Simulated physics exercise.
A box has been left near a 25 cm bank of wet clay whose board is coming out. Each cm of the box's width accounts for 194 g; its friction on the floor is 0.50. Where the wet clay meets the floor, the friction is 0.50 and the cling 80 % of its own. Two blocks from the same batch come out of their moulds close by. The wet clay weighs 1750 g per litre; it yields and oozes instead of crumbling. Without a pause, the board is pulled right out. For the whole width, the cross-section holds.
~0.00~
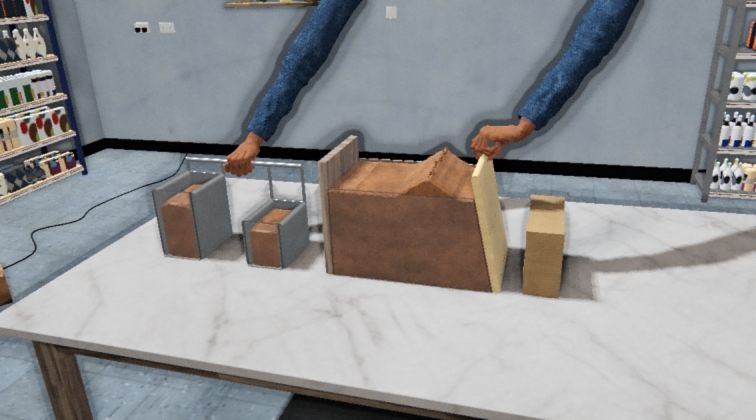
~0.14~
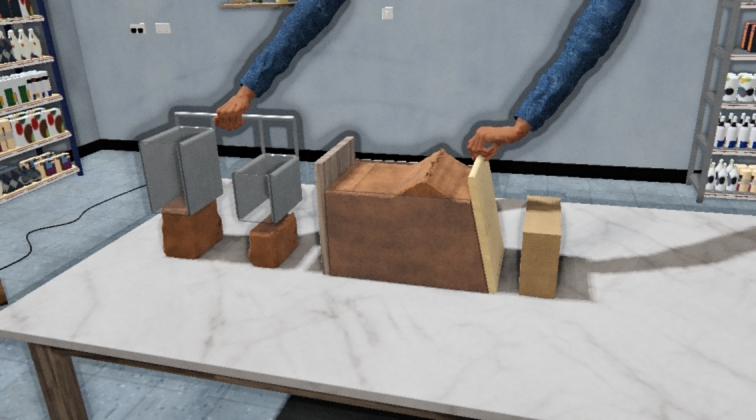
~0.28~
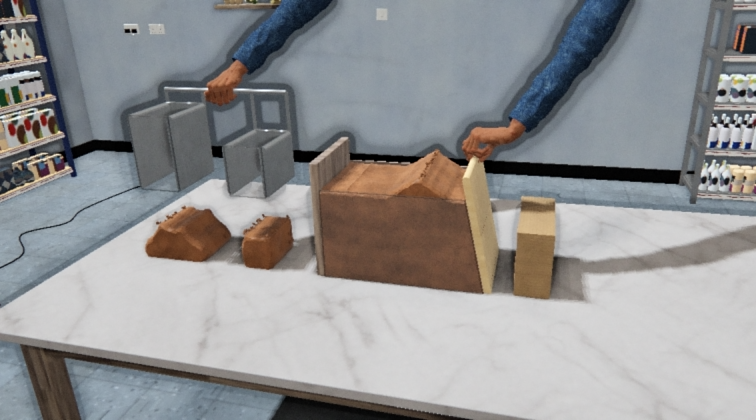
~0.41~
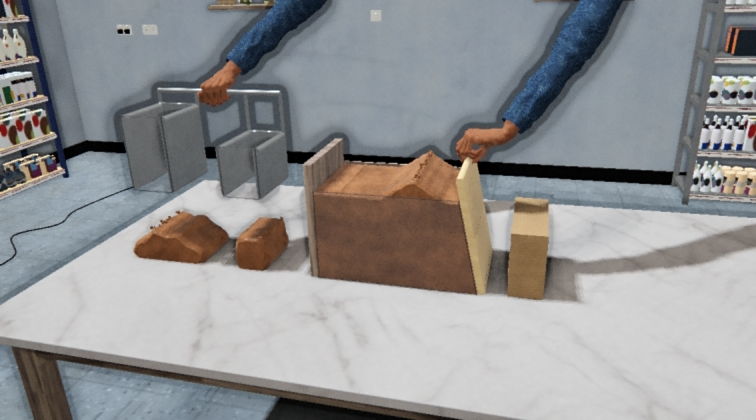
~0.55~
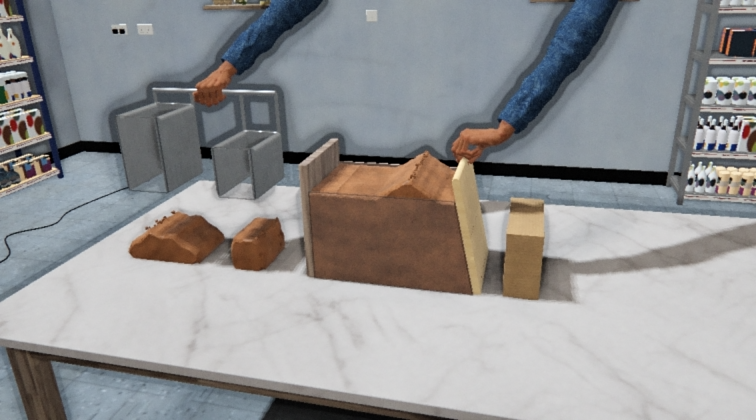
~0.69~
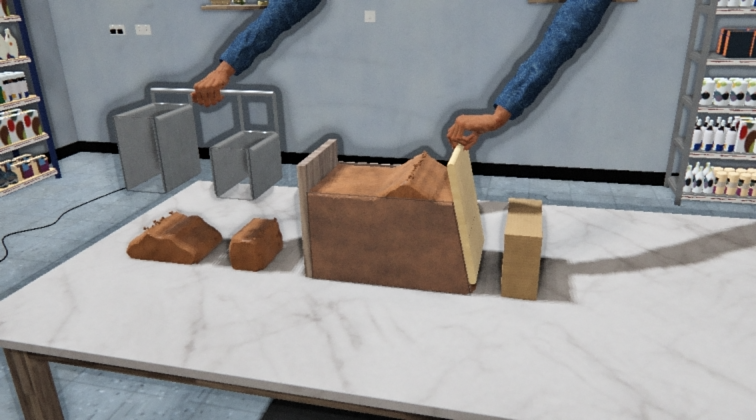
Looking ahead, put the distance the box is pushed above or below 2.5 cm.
In the end the push moves the box a distance longer than 2.5 cm.
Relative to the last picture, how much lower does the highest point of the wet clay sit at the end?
I'd put it at close to 4.0 cm.
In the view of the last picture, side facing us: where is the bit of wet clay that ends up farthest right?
You'll find it close to (519, 297).
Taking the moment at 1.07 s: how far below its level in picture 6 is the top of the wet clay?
Measured change: Around 4.0 cm.
After 0.86 s, the box has not moved.
After 1.07 s, the box has been pushed 1.5 cm.
After 1.28 s, the box has been pushed 4.8 cm.
After 1.49 s, the box has been pushed 4.9 cm.
After 1.54 s, at the end, the box has been pushed 4.9 cm.
